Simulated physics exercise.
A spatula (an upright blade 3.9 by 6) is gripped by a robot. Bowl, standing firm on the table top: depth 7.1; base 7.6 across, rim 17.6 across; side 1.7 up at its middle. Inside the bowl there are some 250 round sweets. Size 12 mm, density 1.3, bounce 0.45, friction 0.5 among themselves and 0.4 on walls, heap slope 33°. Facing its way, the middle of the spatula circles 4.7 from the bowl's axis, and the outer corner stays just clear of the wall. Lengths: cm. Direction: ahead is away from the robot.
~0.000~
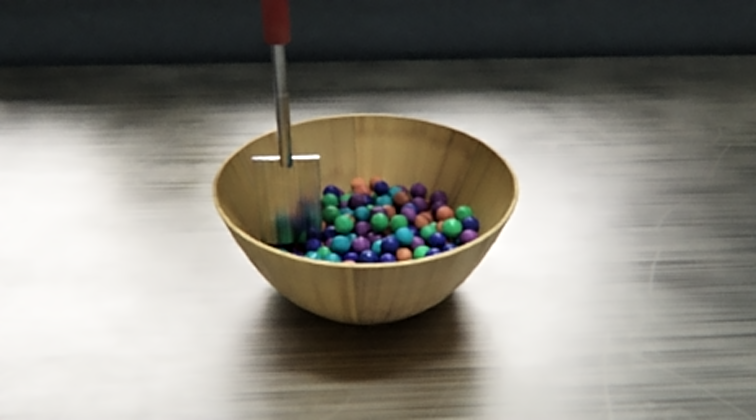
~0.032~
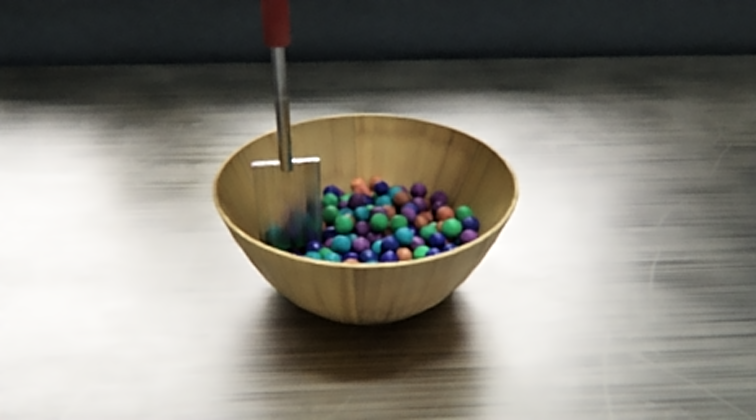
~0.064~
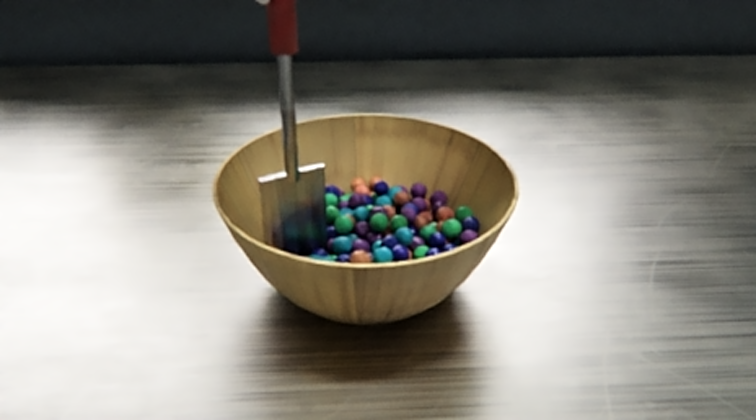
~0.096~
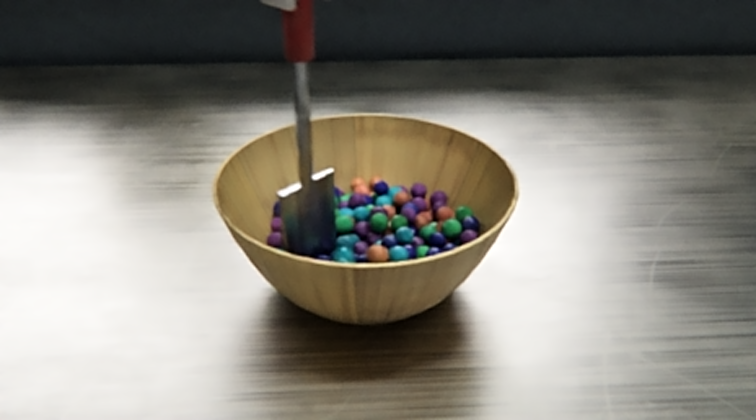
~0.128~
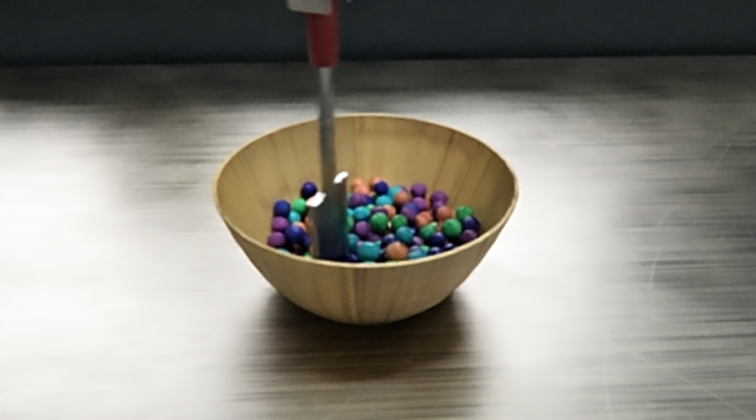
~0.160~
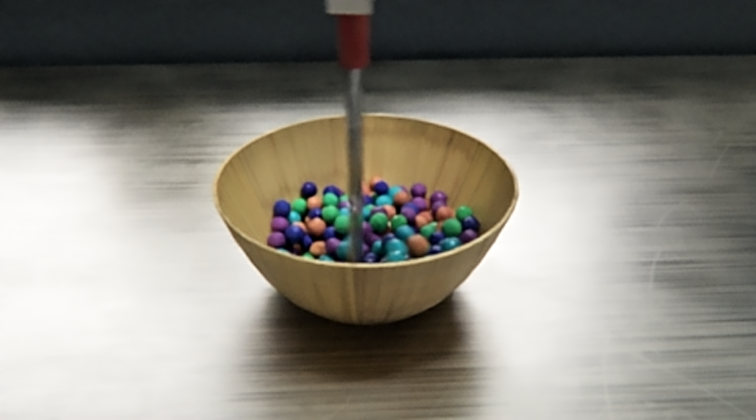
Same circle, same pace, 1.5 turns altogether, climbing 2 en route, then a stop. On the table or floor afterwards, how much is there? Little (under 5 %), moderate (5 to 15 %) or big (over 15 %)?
Little.
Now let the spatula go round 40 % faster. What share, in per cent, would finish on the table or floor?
Then roughly 10 per cent.
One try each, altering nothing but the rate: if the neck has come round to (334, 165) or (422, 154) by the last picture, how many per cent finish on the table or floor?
So, roughly 0 percent the first time and 10 percent the second.
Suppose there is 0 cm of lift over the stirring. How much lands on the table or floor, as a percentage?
Around 5 %.
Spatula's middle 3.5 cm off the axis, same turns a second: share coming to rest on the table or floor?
Then some 0 percent.
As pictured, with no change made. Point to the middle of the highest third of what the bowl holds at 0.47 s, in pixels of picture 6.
Roughly at (351, 175).
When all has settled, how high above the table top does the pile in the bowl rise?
Roughly 5.5 centimetres.
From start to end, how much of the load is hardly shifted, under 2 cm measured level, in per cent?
Near 55 per cent of the pieces.
After 0.47 s, 260° round, highest piece 8 above the table; 244 in the bowl, 2 in flight or on the tool.
After 0.78 s, 79° round, highest piece 7 above the table; 242 in the bowl, 4 on the table or floor.
After 1.14 s, 180° round, highest piece 5 above the table; 242 in the bowl, 4 on the table or floor.
After 1.84 s, 180° round, highest piece 5 above the table; 242 in the bowl, 4 on the table or floor.
At rest, 242 in the bowl, 4 on the table or floor. That is 2 % on the table or floor.
